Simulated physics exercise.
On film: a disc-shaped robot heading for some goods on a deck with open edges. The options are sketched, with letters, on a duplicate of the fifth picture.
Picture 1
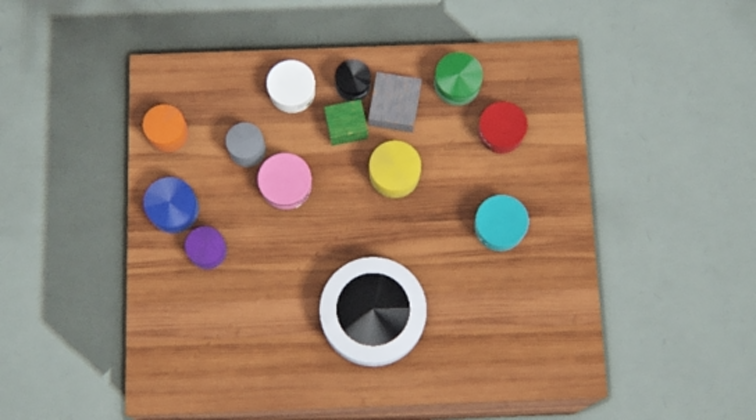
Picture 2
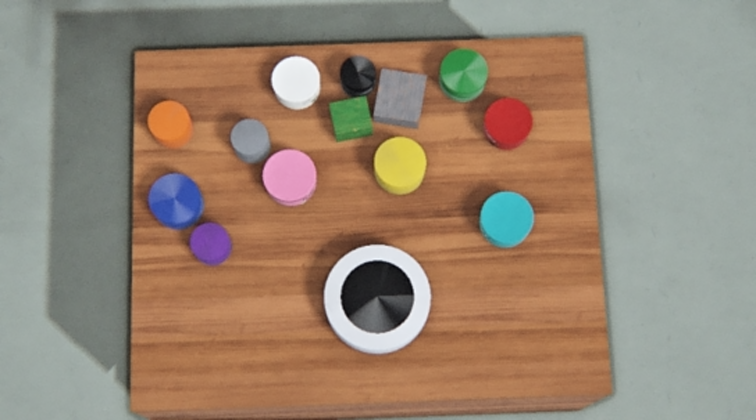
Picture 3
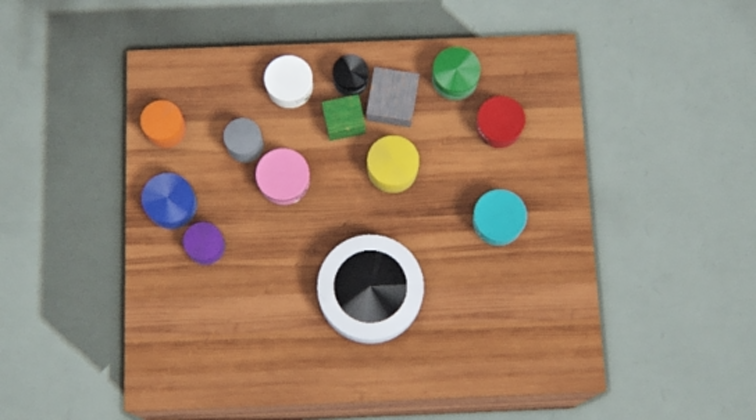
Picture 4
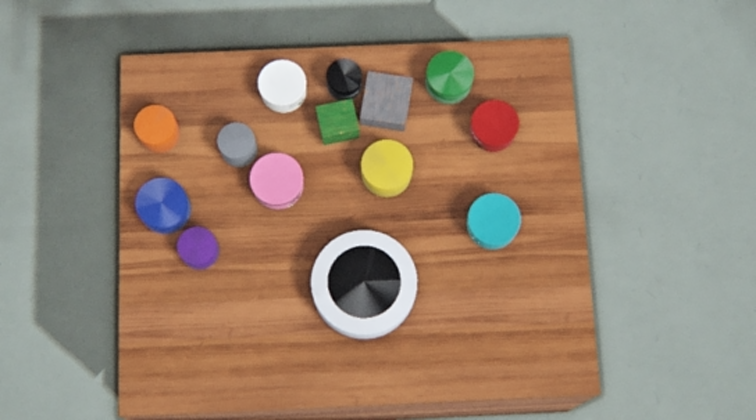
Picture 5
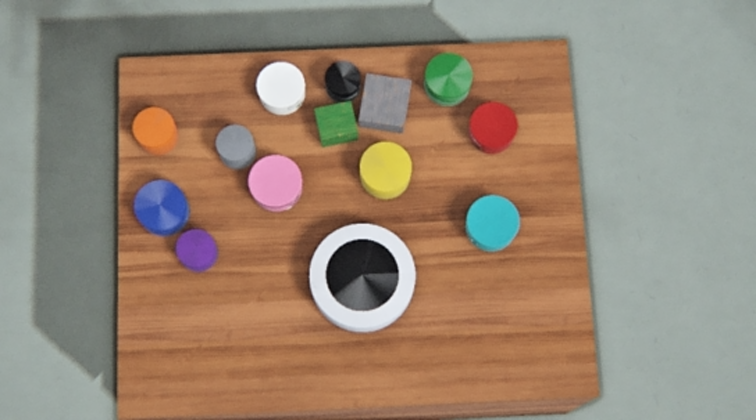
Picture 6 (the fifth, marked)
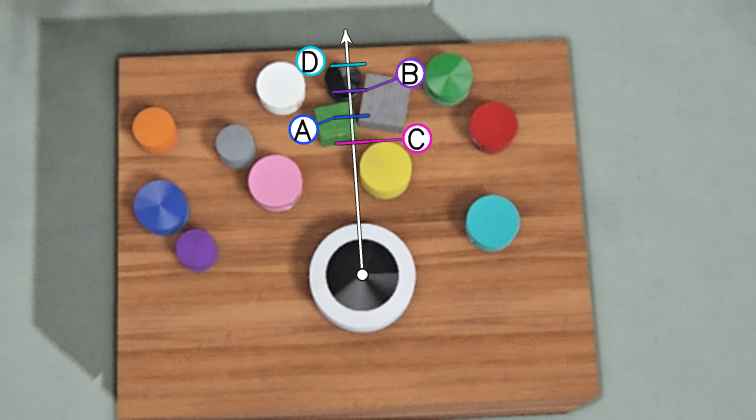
A wooden deck with open edges, seen from above, fills most of the view over a grey-green floor. A white disc-shaped robot with a black centre sits near the lower middle, below orange, blue, purple, grey, pink, white, black, yellow, green, red and cyan round containers and green and grey crates. The robot creeps a short way upward toward the goods, which stay put, while the camera shakes slightly.
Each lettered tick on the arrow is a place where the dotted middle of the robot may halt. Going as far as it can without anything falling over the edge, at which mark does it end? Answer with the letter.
C is the last safe stop.
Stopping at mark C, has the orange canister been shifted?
No.
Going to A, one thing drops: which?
The black canister goes over.
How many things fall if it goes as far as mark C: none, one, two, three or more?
In all, none.
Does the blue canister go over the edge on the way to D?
By then, no.
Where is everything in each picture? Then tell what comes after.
The first frame shows pink pail (285, 182); blue canister (172, 206); orange canister (166, 129).
The second frame shows robot (378, 300); black canister (358, 77).
The third frame shows robot (371, 289); white pail (289, 82).
The fourth frame shows robot (364, 284); green crate (338, 122).
The fifth frame shows robot (362, 278); grey crate (385, 104); green canister (448, 80); grey canister (236, 148).
On the copy, A at (351, 117); B at (349, 91); C at (353, 142); D at (348, 65); the arrow from (362, 275) to (345, 31); the white dot at (362, 275).
On C. First, robot (359, 228); yellow canister (388, 160); orange canister (156, 132).
Then, robot (356, 180); grey crate (389, 88); green crate (335, 120).
Finally, robot (353, 148); black canister (336, 53); grey crate (391, 78); nothing has fallen.
By contrast, A drops the black canister; B drops the black canister and green crate; D drops the black canister, green crate and grey crate.
